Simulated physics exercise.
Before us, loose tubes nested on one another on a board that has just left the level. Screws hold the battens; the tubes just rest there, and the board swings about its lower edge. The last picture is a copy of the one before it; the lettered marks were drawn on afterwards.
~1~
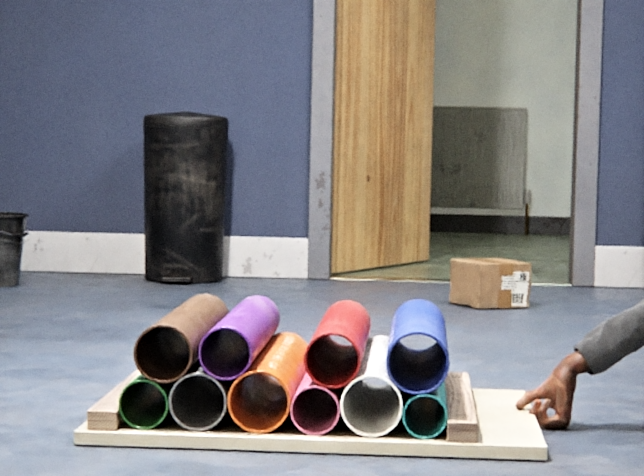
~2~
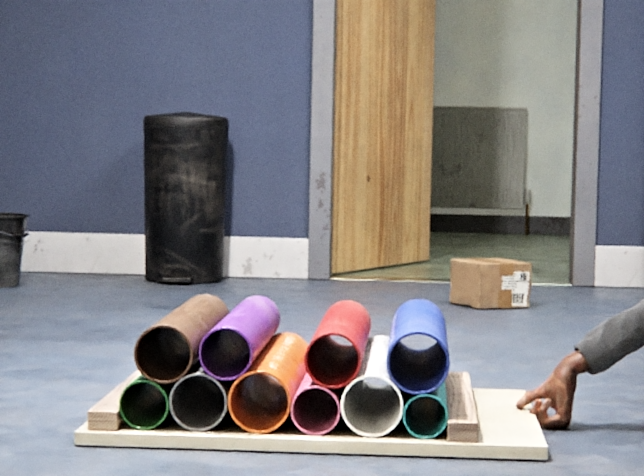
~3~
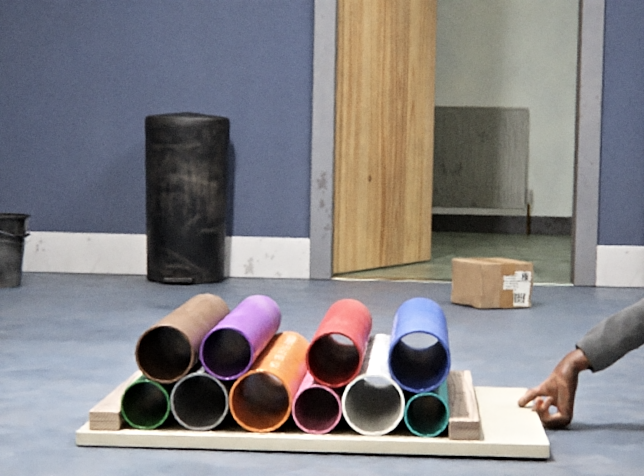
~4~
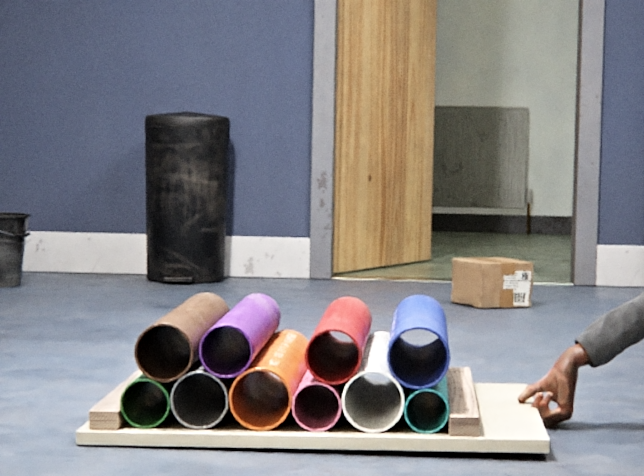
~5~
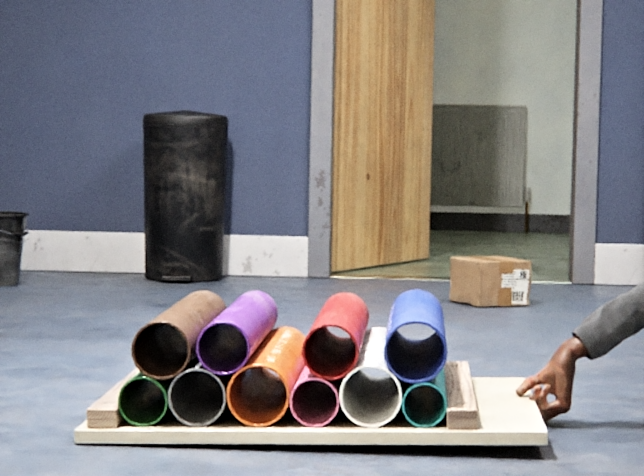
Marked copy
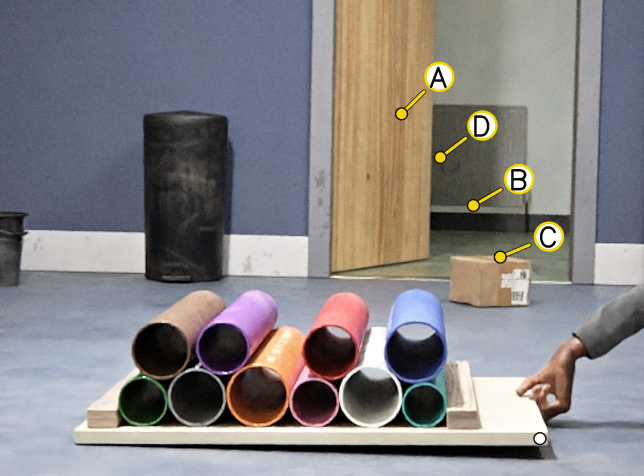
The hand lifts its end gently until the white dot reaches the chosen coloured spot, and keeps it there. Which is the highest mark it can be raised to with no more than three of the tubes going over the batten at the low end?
Raise it to D.
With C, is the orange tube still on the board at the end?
Yes, with C.
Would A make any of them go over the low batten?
At A: Yes.
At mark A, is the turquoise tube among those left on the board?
The turquoise tube: Yes.
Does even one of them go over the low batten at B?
At B: Yes.
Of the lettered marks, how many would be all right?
The number is three.
On the marked copy, A at (402, 114); B at (473, 205); C at (500, 257); D at (440, 157); the white dot at (540, 439).
Following D. Soon after the start, board at 20°.
Later, board at 38°.
In the end, board at 38°, three over the low batten (red, purple, brown).
As for the rest, A four over the low batten (red, purple, blue, brown); B three over the low batten (red, purple, brown); C one over the low batten (brown).
